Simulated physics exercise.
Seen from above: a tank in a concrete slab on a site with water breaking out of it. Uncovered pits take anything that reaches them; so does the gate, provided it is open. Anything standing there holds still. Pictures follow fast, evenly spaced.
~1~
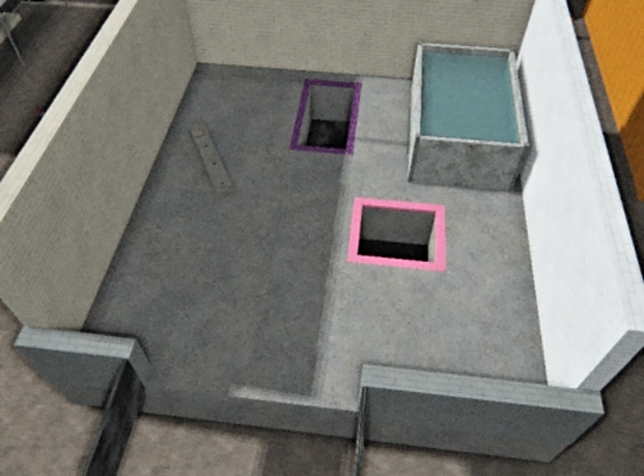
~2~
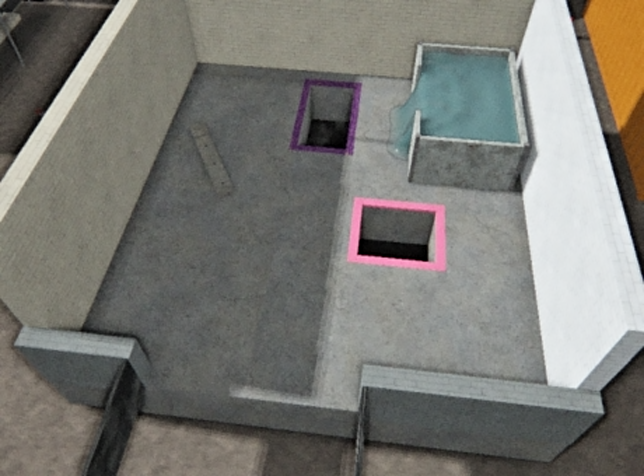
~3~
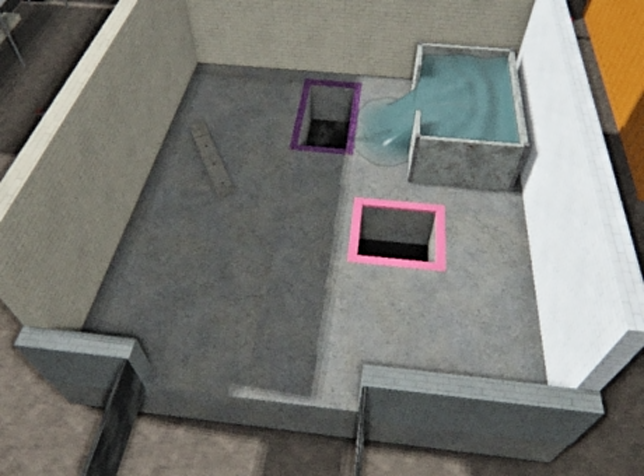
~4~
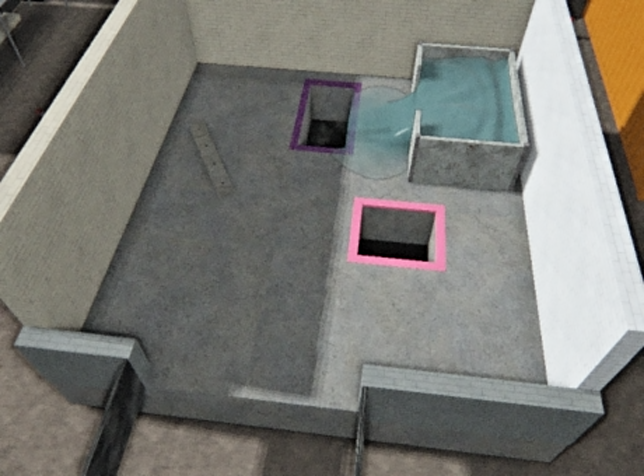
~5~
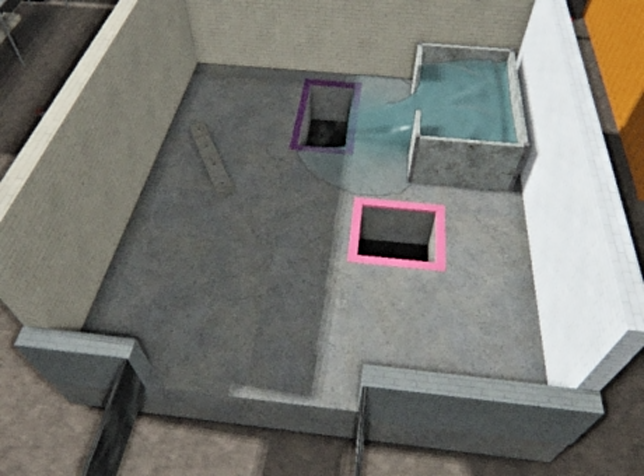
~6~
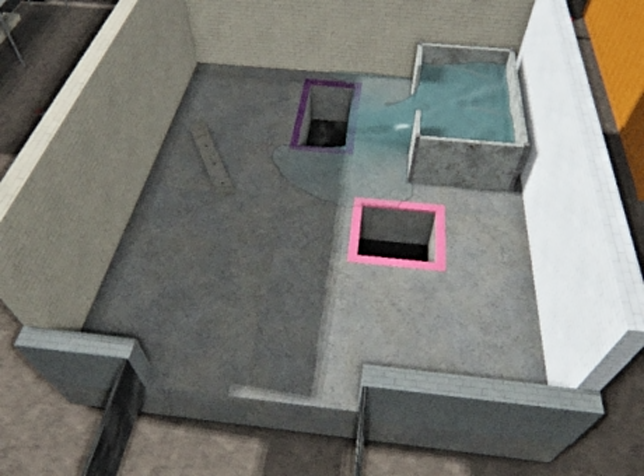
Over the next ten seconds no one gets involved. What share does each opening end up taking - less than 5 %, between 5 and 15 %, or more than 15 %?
My prediction: Gate: Beneath five per cent; pink pit: Beneath five per cent; purple pit: Past fifteen per cent.
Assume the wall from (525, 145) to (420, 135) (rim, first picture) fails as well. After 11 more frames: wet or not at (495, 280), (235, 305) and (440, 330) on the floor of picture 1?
Listed in order, they come out sitting in a pool, without a puddle and sitting in a pool.
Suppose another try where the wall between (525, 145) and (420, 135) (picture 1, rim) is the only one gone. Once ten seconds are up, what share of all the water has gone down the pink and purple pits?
Lab note - share by pit: Pink 40 %, purple 2 %.
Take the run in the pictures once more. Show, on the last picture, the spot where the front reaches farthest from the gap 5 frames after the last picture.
I'd put it around (205, 219).
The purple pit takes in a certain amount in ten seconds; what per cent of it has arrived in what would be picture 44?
I make it 90 per cent.
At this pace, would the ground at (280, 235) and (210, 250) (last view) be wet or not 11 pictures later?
As listed: Swamped; swamped.
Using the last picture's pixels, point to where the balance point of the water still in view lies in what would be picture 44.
The water centres close to (349, 162).
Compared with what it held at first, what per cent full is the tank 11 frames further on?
It works out to roughly 44 percent.
A moment on, water covers 20 % of the floor; the gate 0 %, the pink pit 0 %, the purple pit 25 %.
Next, water covers 35 % of the floor; the gate 0 %, the pink pit 0 %, the purple pit 38 %.
Then, water covers 40 % of the floor; the gate 0 %, the pink pit 0 %, the purple pit 51 %.
Later, water covers 50 % of the floor; the gate 1 %, the pink pit 0 %, the purple pit 63 %.
In the end, water covers 55 % of the floor; the gate 2 %, the pink pit 1 %, the purple pit 72 %.
